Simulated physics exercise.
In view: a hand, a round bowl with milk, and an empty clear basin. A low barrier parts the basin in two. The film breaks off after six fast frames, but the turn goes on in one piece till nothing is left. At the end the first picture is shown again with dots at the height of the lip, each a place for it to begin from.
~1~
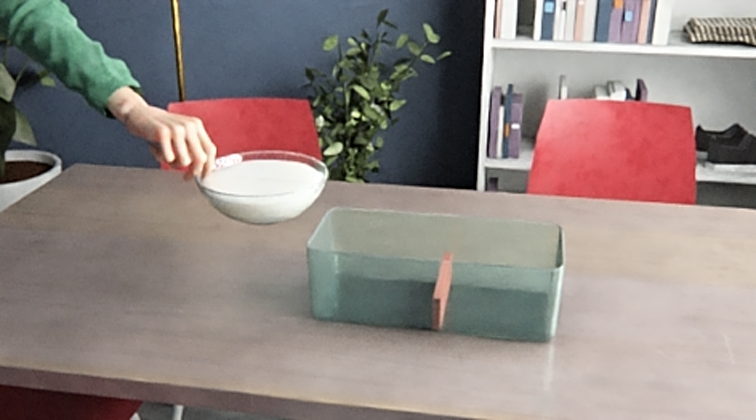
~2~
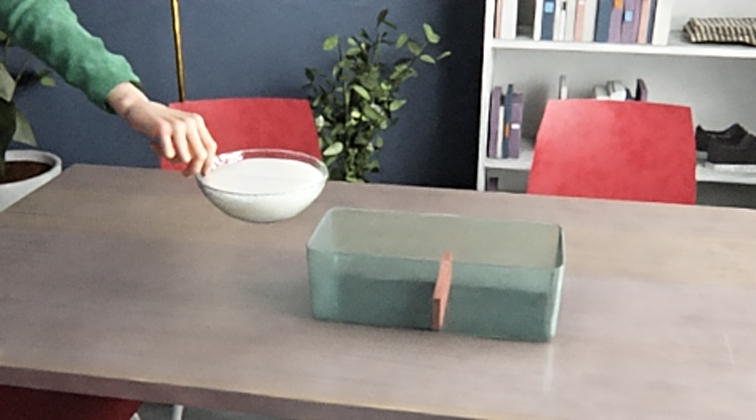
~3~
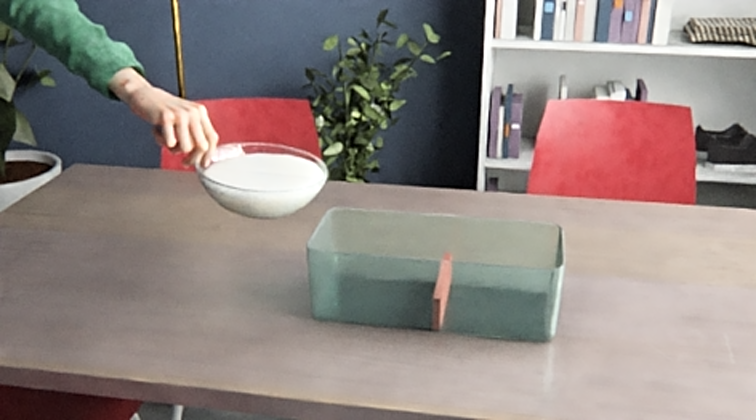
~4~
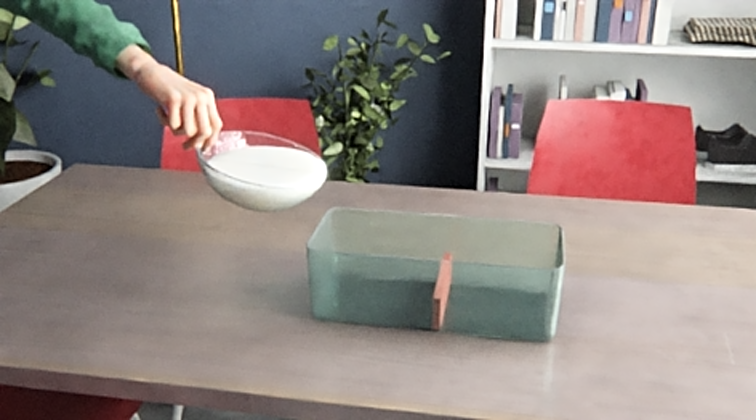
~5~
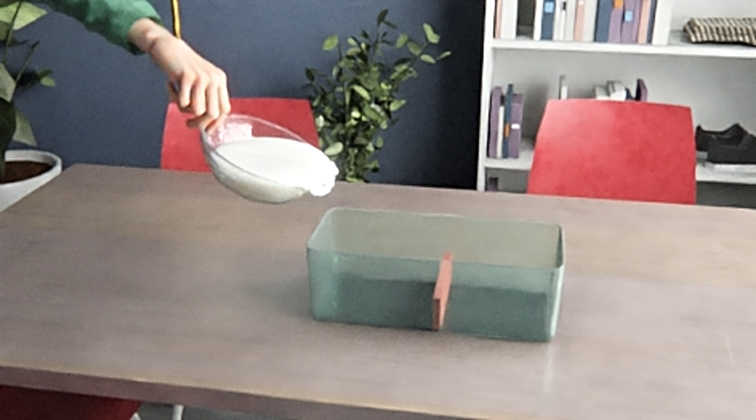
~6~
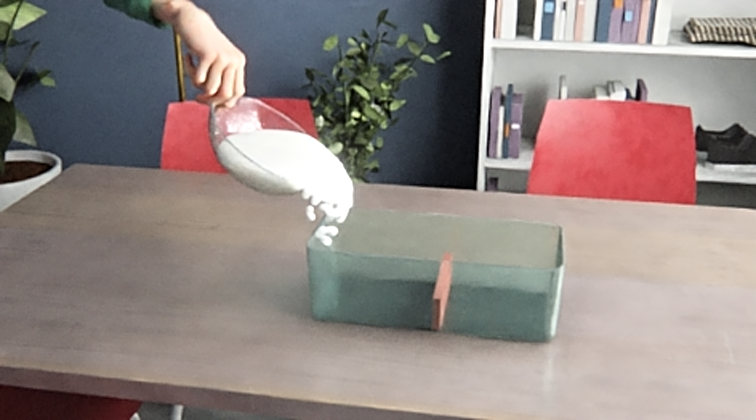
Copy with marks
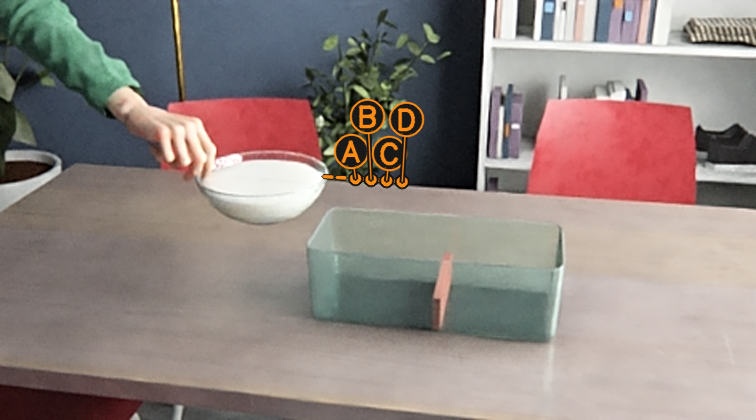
At a wooden table, a hand held a round glass bowl of milk beside a clear basin with a low divider, then tilted it rightward until milk poured over the lip toward the basin's left end.
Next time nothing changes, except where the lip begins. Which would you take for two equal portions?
Take B.
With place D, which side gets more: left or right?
More ends on the right.
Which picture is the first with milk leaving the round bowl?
In picture 4.
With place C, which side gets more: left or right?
More ends on the right.
In orange, A at (355, 178); B at (371, 179); C at (386, 180); D at (402, 181).
With A, about 85 % ends left of the wall and 13 % right of it.
With B, about 49 % ends left of the wall and 50 % right of it.
With C, about 21 % ends left of the wall and 78 % right of it.
With D, about 12 % ends left of the wall and 87 % right of it.
